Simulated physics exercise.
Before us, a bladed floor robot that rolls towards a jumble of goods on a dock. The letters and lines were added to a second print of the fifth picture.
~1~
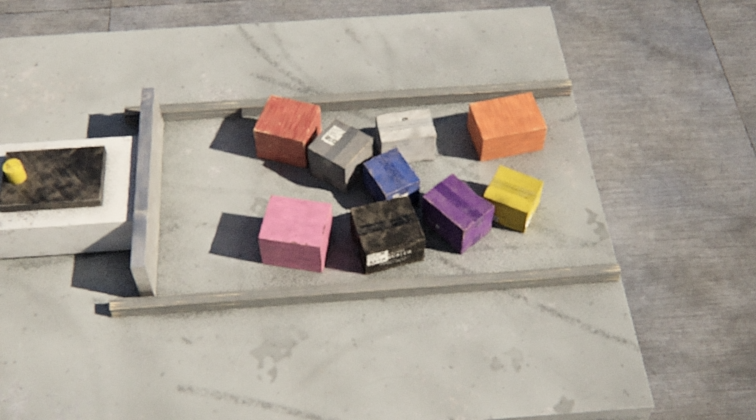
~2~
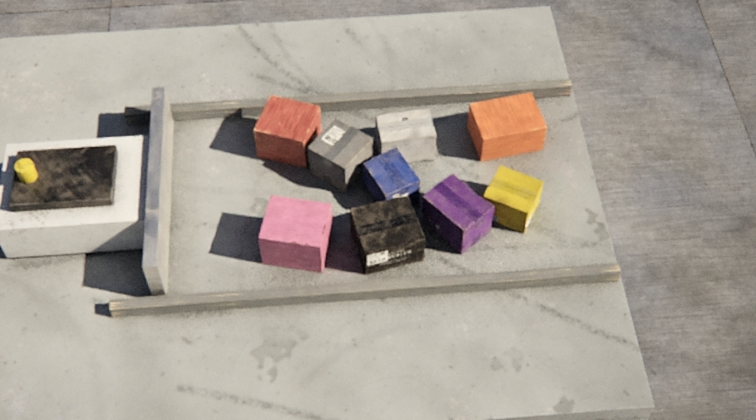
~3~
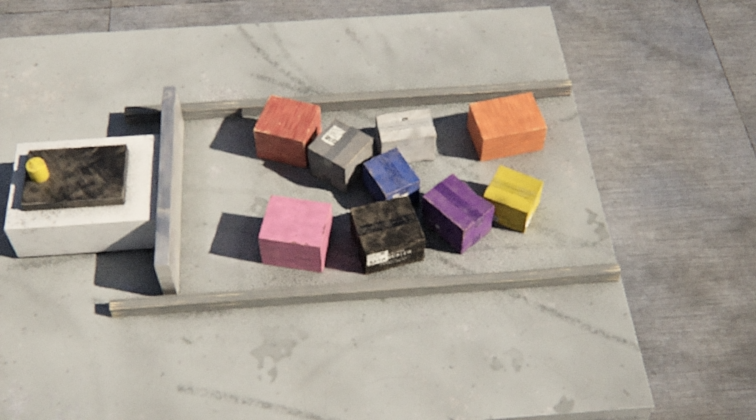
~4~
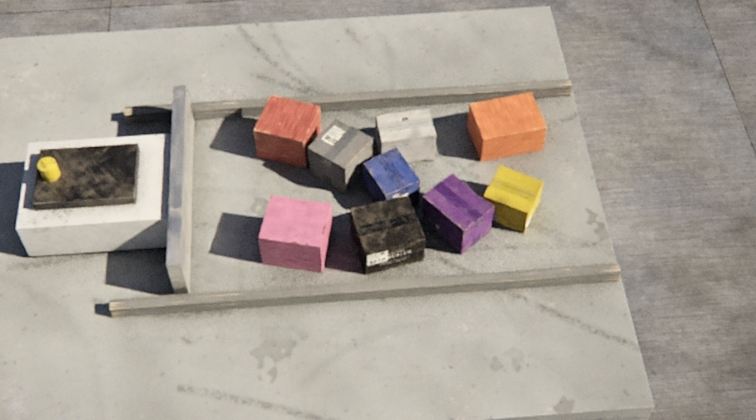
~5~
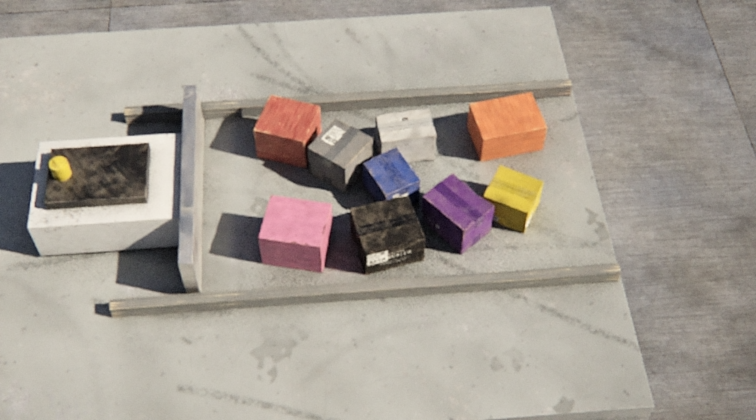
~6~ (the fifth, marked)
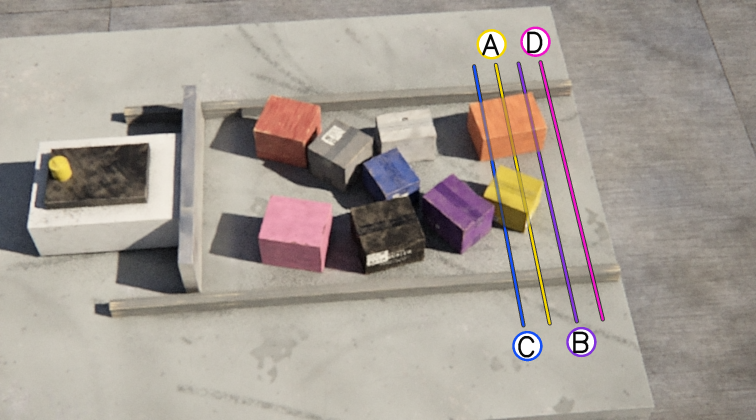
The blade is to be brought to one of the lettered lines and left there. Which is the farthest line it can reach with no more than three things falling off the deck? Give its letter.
No fourth one falls up to C.
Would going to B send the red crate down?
No.
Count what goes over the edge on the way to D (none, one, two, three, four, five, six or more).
By then, six or more.
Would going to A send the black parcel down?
Yes.
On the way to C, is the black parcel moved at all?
Yes.
On the copy, A at (520, 182); B at (545, 181); C at (496, 184); D at (569, 179).
On C. First, robot (220, 167); red crate (332, 120); black parcel (406, 238).
Then, robot (333, 159); yellow parcel (605, 190); orange crate (550, 128).
Finally, robot (416, 154); purple box over the edge; yellow parcel over the edge; three fallen.
By contrast, A drops five; B drops six; D drops eight.
